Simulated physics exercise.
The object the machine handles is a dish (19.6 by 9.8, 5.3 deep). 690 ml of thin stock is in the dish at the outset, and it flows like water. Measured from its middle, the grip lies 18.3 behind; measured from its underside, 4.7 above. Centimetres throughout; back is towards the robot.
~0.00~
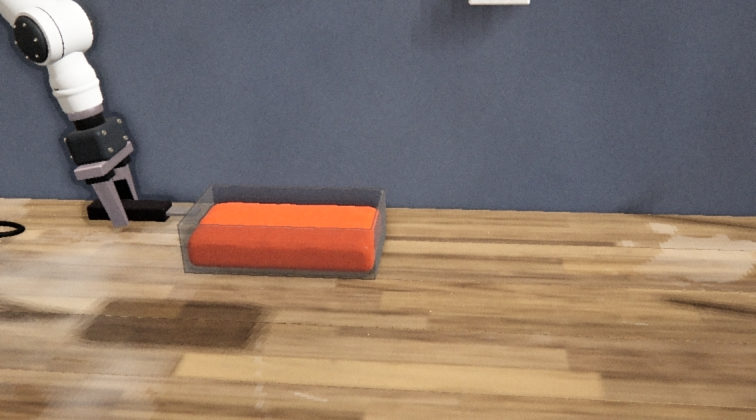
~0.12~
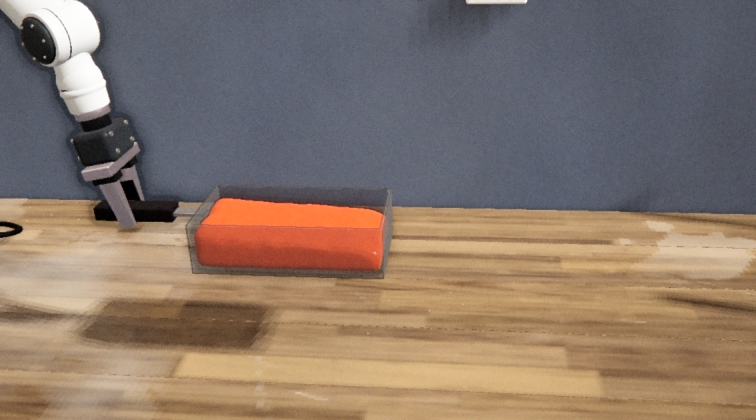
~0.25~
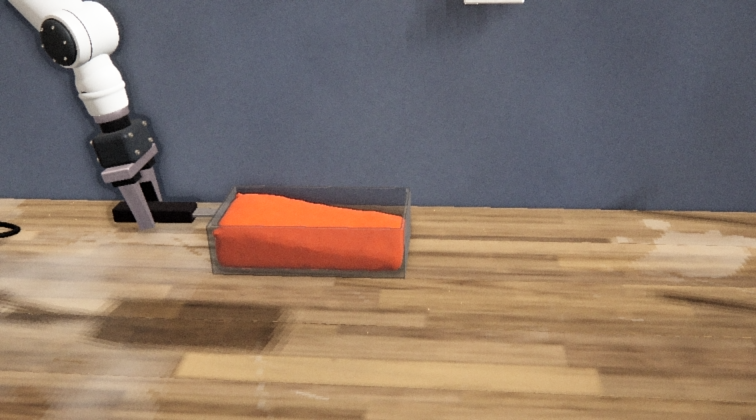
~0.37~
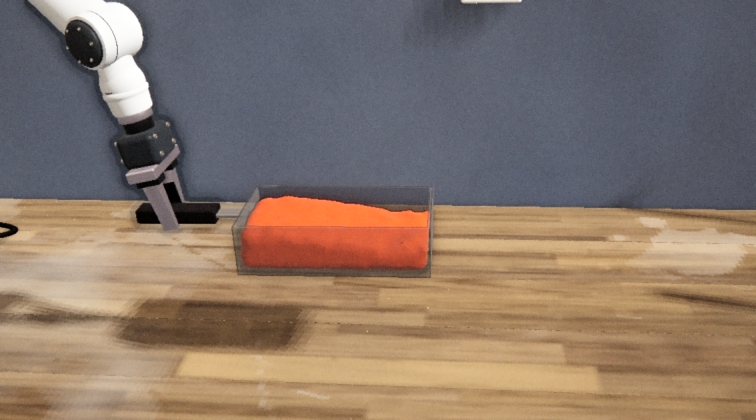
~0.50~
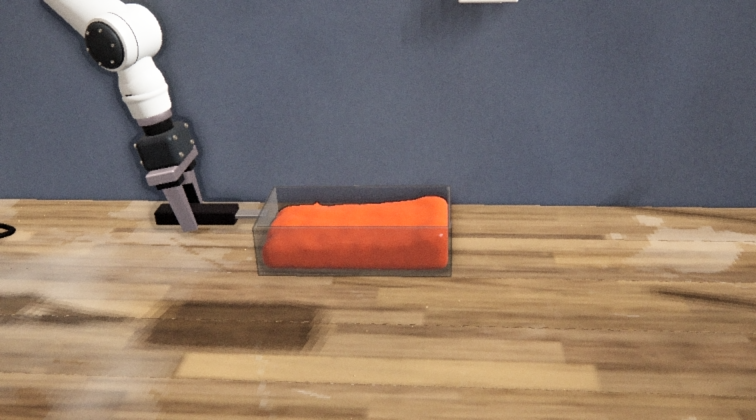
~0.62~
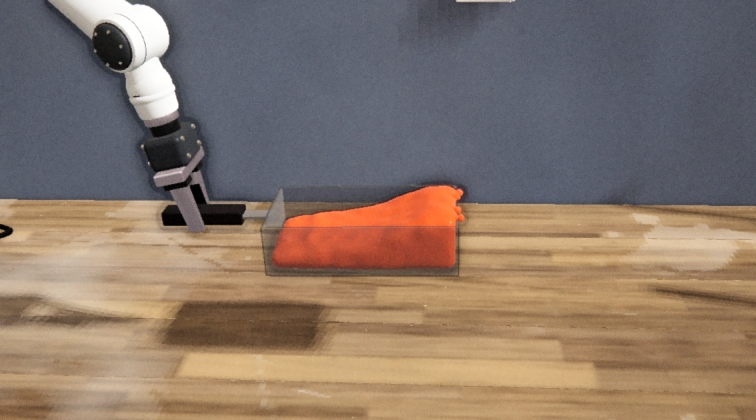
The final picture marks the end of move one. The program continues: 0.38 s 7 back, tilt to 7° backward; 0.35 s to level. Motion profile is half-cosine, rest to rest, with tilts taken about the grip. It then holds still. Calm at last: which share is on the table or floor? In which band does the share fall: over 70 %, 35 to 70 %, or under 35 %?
It falls under 35 %.
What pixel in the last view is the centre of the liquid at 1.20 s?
It is centred at about (244, 235).
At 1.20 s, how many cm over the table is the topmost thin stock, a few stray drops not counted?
About 19 cm.
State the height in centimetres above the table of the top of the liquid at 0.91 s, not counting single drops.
19 cm.
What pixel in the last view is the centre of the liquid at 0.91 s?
Estimated centre sits near (308, 220).
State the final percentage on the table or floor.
I reckon close to 25 in a hundred.
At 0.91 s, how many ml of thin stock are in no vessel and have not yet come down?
Close to 0 ml of it.
By 0.91 s, tilted 6° backward, liquid up to 20 above the table; 685 ml in the dish, 5 ml on the table or floor.
By 1.20 s, tilted 3° backward, liquid up to 21 above the table; 520 ml in the dish, 5 ml on the table or floor, 165 ml in the air or running down outside.
By 1.55 s, level, liquid up to 24 above the table; 515 ml in the dish, 175 ml on the table or floor, 5 ml in the air or running down outside.
By 2.35 s, level, liquid up to 16 above the table; 515 ml in the dish, 180 ml on the table or floor.
Final state, 515 ml in the dish, 180 ml on the table or floor. That is 26 % on the table or floor.
